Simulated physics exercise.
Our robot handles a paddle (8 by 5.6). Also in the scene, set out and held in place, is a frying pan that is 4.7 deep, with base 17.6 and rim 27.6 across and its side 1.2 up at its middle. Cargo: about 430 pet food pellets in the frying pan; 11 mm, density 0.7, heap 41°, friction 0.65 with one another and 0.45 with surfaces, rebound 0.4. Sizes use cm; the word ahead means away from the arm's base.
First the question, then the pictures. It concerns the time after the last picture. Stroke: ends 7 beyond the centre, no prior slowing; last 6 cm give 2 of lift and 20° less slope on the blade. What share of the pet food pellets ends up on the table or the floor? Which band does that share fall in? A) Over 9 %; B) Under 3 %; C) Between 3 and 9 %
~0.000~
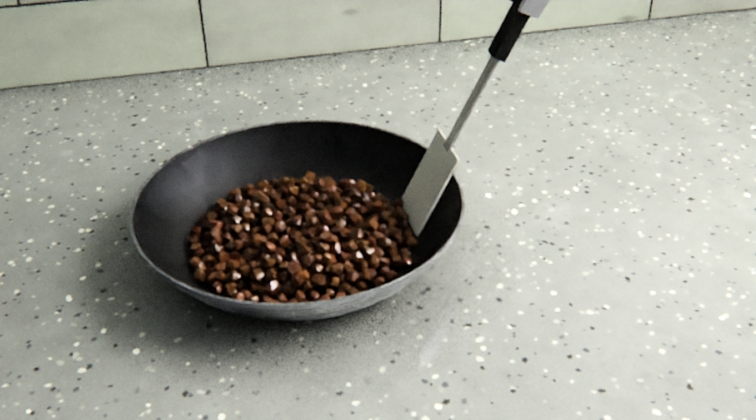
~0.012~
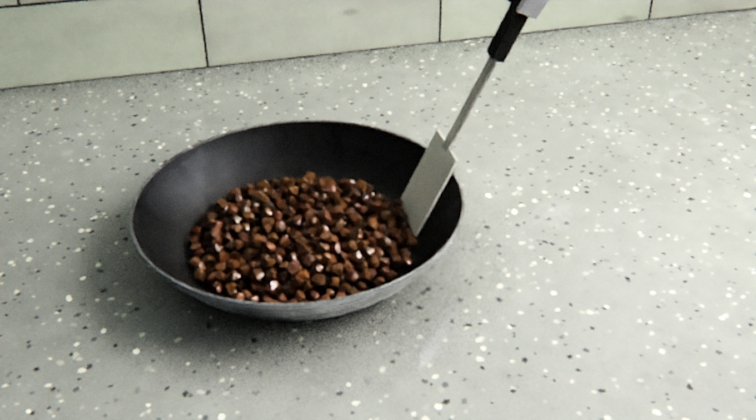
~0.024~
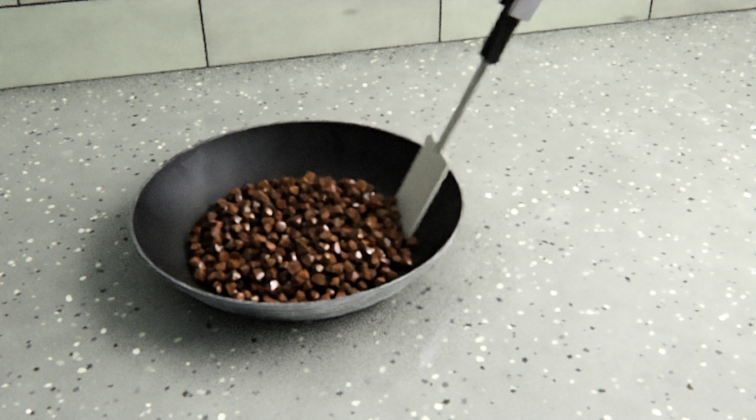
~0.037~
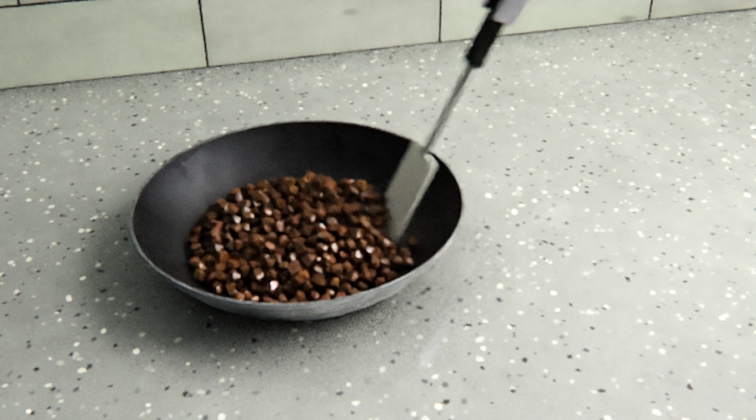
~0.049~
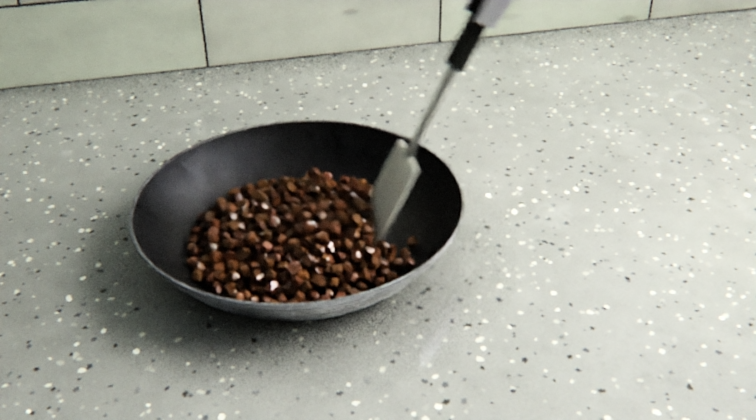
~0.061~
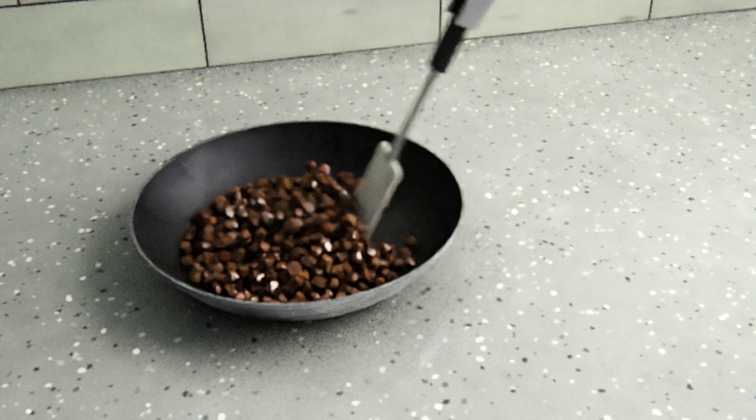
Option C: Between 3 and 9 %.
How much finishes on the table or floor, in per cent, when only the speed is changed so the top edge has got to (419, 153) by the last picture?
0 %.
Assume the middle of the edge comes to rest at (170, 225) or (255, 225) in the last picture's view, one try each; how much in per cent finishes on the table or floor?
The two tries give near 25 and near 0 in a hundred.
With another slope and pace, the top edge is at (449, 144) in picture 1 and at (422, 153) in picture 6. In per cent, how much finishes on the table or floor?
My guess would be close to 0 per cent.
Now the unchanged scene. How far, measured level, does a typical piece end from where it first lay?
Distance: Around 3 cm.
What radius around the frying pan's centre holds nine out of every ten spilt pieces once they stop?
That distance is around 35 cm.
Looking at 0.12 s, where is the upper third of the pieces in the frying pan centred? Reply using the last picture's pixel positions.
I'd put it somewhere near (255, 225).
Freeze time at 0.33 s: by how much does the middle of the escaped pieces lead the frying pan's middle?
The distance is about 20 cm.
After 0.09 s, sloping 64°, highest piece 7 above the table; 427 in the frying pan.
After 0.12 s, sloping 58°, highest piece 9 above the table; 427 in the frying pan.
After 0.33 s, sloping 44°, highest piece 6 above the table; 404 in the frying pan, 20 on the table or floor, 3 on the blade or in flight.
After 1.38 s, sloping 44°, highest piece 6 above the table; 404 in the frying pan, 23 on the table or floor.
In the end, 404 in the frying pan, 23 on the table or floor. That is 5 % on the table or floor.
